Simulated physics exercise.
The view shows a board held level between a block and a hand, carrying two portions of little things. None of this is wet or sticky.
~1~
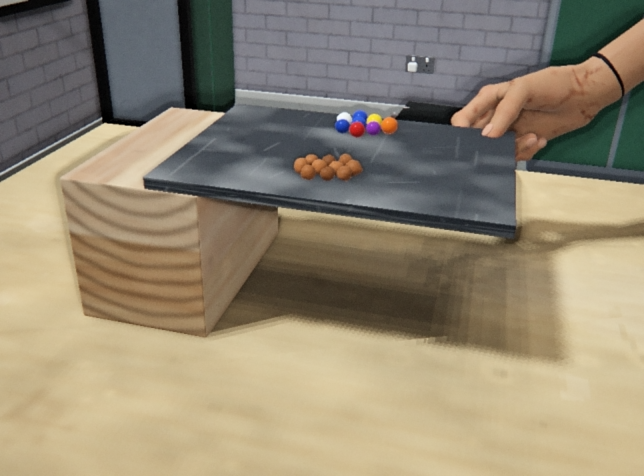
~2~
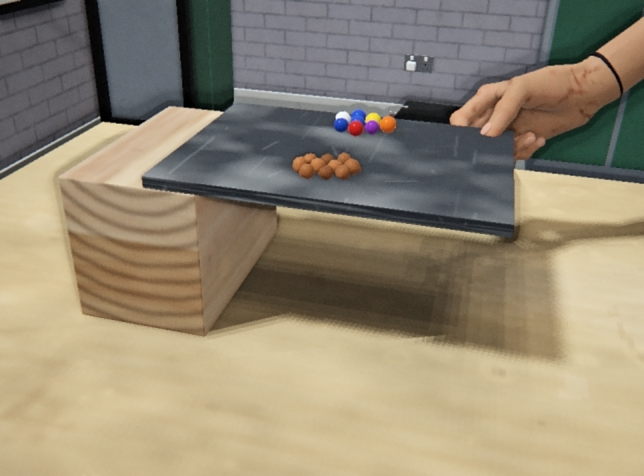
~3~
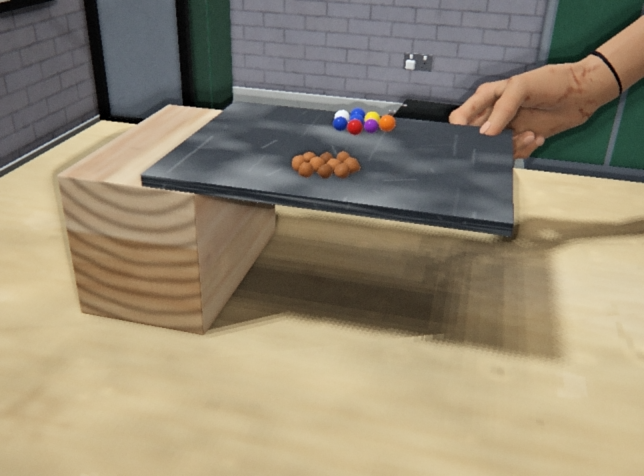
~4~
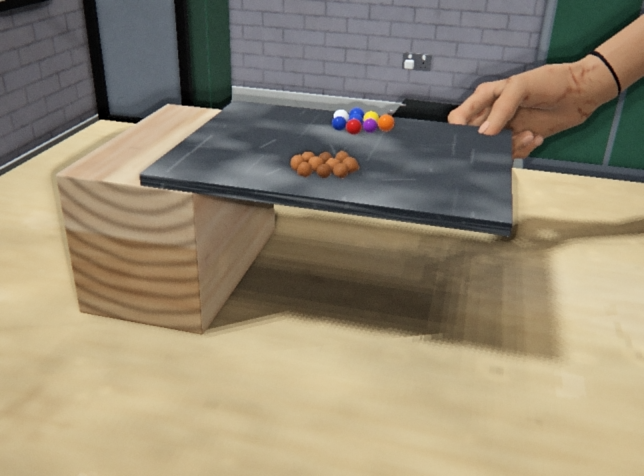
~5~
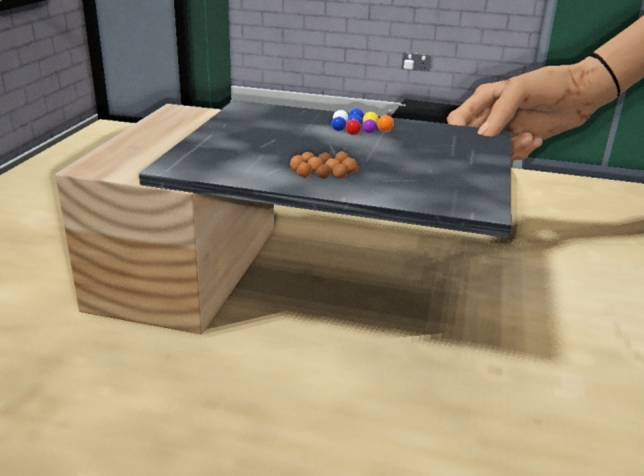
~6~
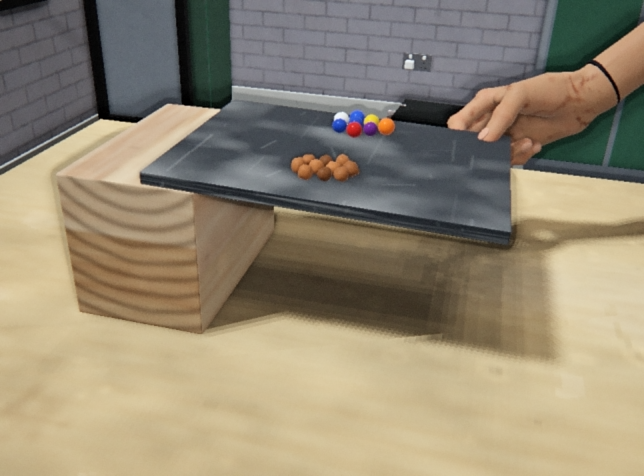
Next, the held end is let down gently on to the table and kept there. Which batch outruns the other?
I expect the one more distant from us will go farther.
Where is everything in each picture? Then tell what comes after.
In the first frame, held end of the board near (502, 225), level; block near (187, 211), tall, over half the board's length; near batch near (336, 168), a few hazelnuts; far batch near (359, 124), a few glass marbles.
In the second frame, held end of the board near (500, 224), level; far batch near (357, 123).
In the third frame, held end of the board near (499, 223), level; near batch near (334, 165).
In the fourth frame, held end of the board near (498, 223), level; far batch near (355, 121).
In the fifth frame, held end of the board near (497, 224), level; near batch near (315, 164).
In the sixth frame, held end of the board near (497, 231), down by 2°; block near (183, 207); near batch near (316, 167), not moving; far batch near (356, 124), not moving.
Then, 0.38 s on from there, board sloping at 11°; near batch the whole lot still on the board; far batch the whole lot still on the board.
Then, 0.86 s on from there, board sloping at 24°; near batch mostly less than half a board's length out; far batch mostly up to a board's length out.
Then, 1.38 s on from there, board resting at 35°; near batch mostly up to a board's length out; far batch mostly one to two board lengths out.
In the end, board resting at 35°; near batch mostly up to a board's length out; far batch mostly more than two board lengths out, near two thirds gone off the table; the far batch has gone farther.
